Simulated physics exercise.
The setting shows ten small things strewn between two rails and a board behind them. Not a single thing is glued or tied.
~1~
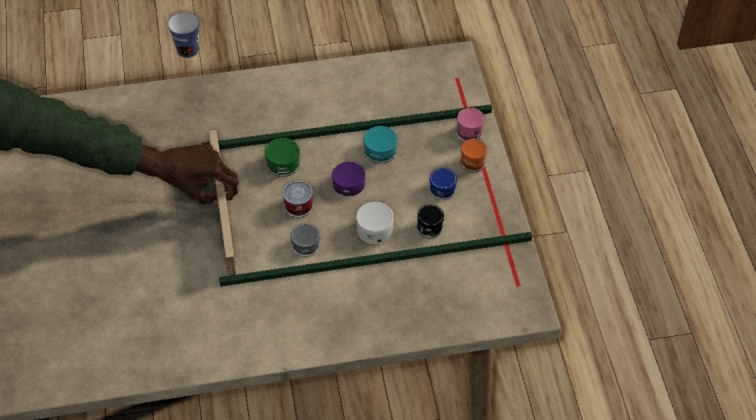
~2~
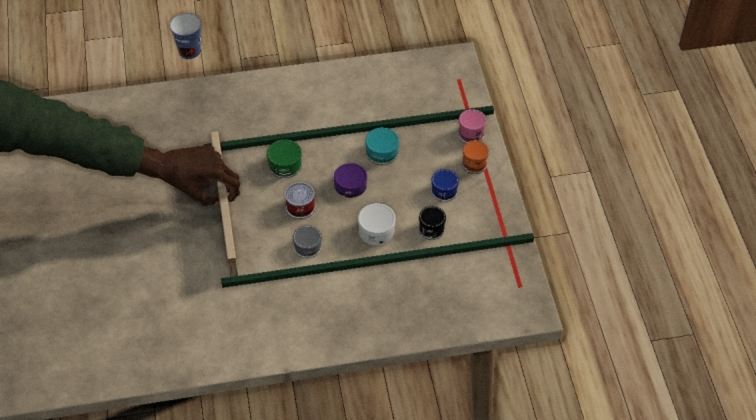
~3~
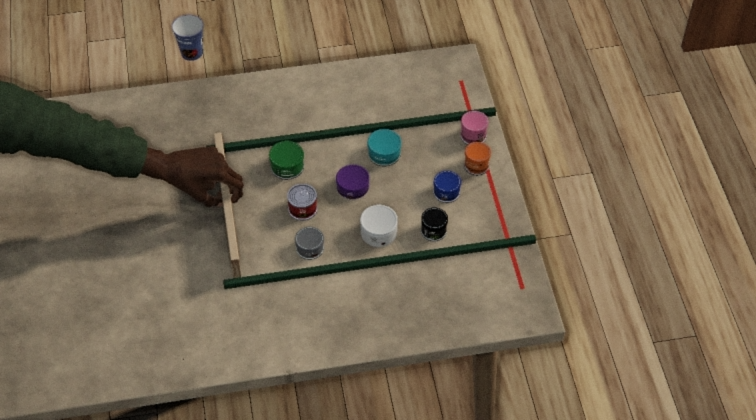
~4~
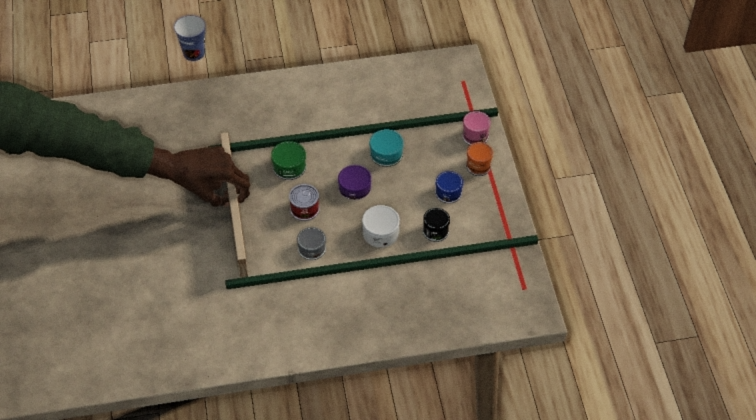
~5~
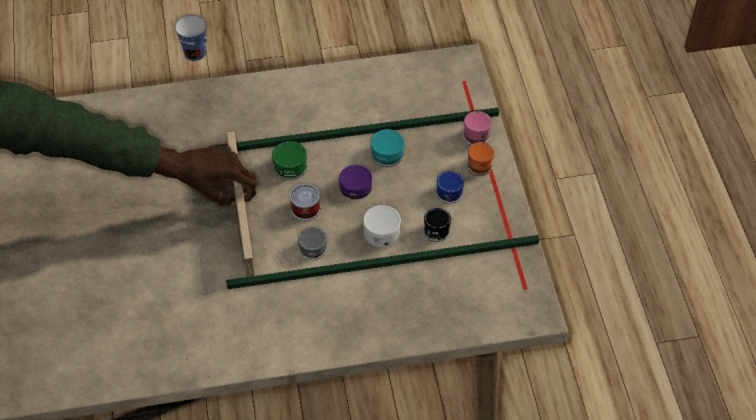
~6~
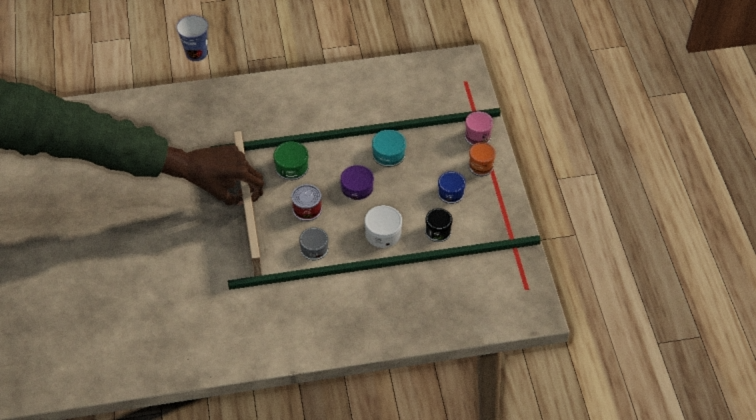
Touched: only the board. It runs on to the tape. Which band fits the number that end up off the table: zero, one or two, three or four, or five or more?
Turns out the ones that don't stay up top number five or more.
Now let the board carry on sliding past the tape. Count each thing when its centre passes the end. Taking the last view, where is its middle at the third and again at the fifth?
The middle is at about (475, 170), later at about (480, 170).
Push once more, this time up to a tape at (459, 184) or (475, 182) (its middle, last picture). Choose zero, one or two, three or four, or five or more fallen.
Falls: Just one or two; one or two.
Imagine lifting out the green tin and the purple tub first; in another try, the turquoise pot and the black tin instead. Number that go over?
Try one: 5; try two: 4.
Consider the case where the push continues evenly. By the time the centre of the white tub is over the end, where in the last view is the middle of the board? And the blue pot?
Points: About (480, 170) and about (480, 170).
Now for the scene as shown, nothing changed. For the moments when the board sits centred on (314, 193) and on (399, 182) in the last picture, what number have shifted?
That gives 3 for the first and 8 for the second.
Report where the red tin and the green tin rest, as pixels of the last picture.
You'll find the red tin at roughly (511, 178) and the green tin at roughly (499, 130).
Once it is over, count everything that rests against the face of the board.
4 touch it.
A little later, none off yet; pink tin at rest near (479, 129); orange pot at rest near (482, 159); blue pot at rest near (452, 188).
Next, none off yet; pink tin at rest near (479, 129); orange pot at rest near (482, 159); blue pot at rest near (452, 187).
Later still, none off yet; pink tin tilted well over near (522, 125); orange pot shifted about its own width near (499, 153); blue pot shifted well along near (492, 173).
When it is over, the number that fall off is five or more; down, white tub, turquoise pot, black tin, blue pot, orange pot and pink tin.
